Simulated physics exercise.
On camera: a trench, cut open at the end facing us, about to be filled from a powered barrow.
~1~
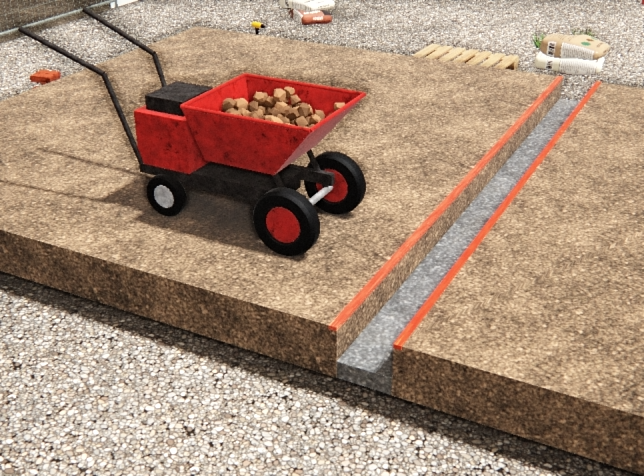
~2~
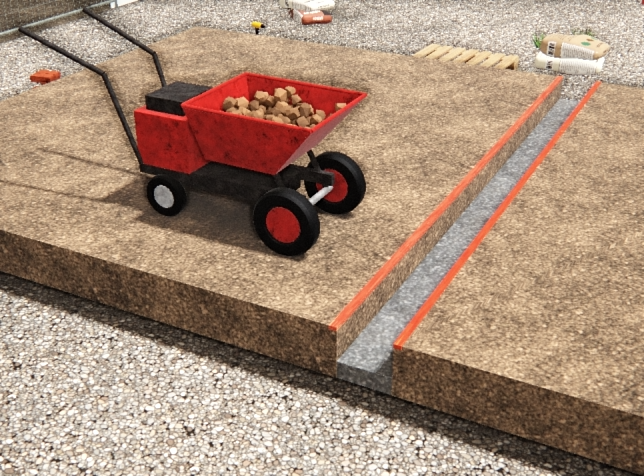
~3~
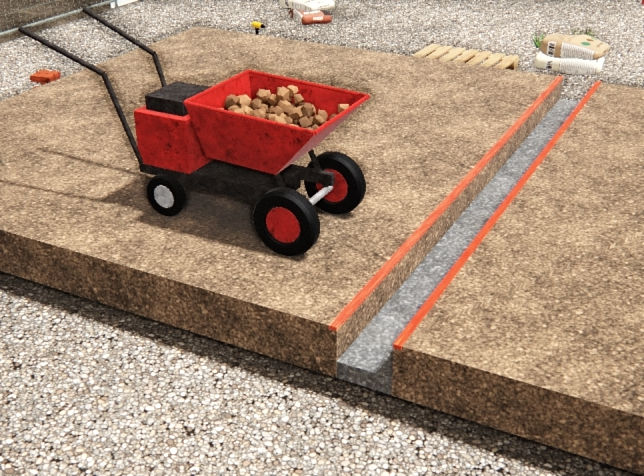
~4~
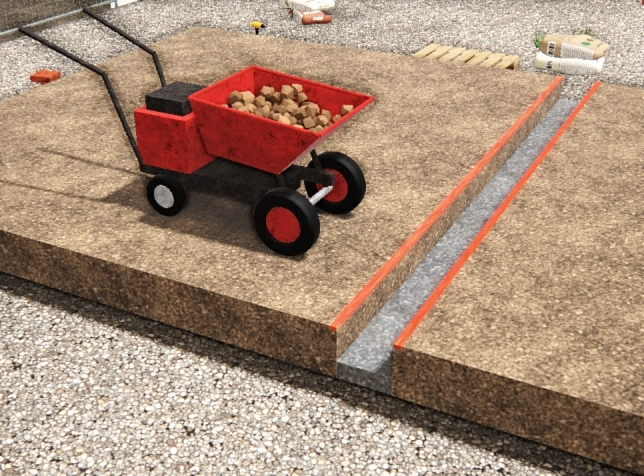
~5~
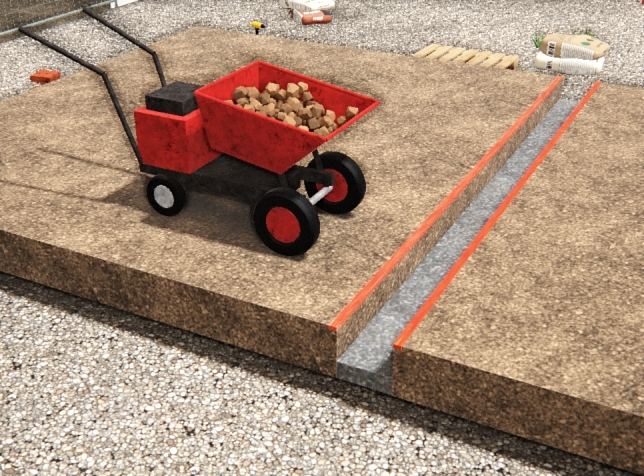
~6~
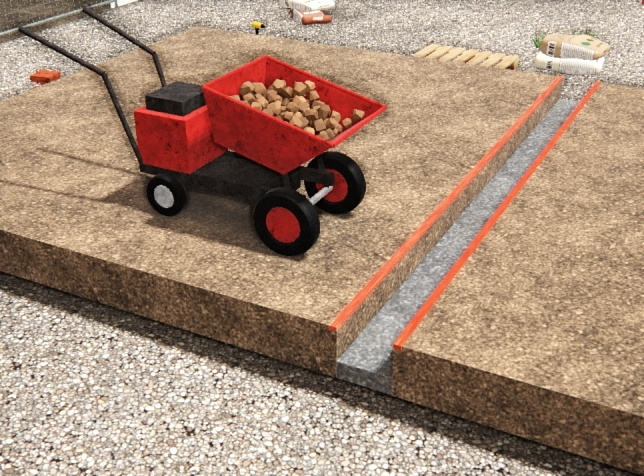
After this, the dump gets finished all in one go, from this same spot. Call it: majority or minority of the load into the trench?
Majority.
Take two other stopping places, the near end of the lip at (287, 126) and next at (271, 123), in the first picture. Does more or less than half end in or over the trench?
A majority, then a majority.
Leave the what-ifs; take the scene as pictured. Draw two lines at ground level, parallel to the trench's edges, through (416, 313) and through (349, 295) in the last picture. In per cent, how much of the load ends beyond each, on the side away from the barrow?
First 20 in a hundred, second 100 in a hundred.
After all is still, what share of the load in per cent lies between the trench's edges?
Roughly 80 %.
Soon, skip tipped steeply; all in the skip.
A while on, skip tipped right over; most in the skip; a small part in or heaped over the trench; a stray few beyond it; a stray few falling.
Towards the end, skip tipped right over; about a quarter in the skip; about two thirds in or heaped over the trench; a small part beyond it.
Finally, skip tipped right over; most in or heaped over the trench; about a quarter beyond it.
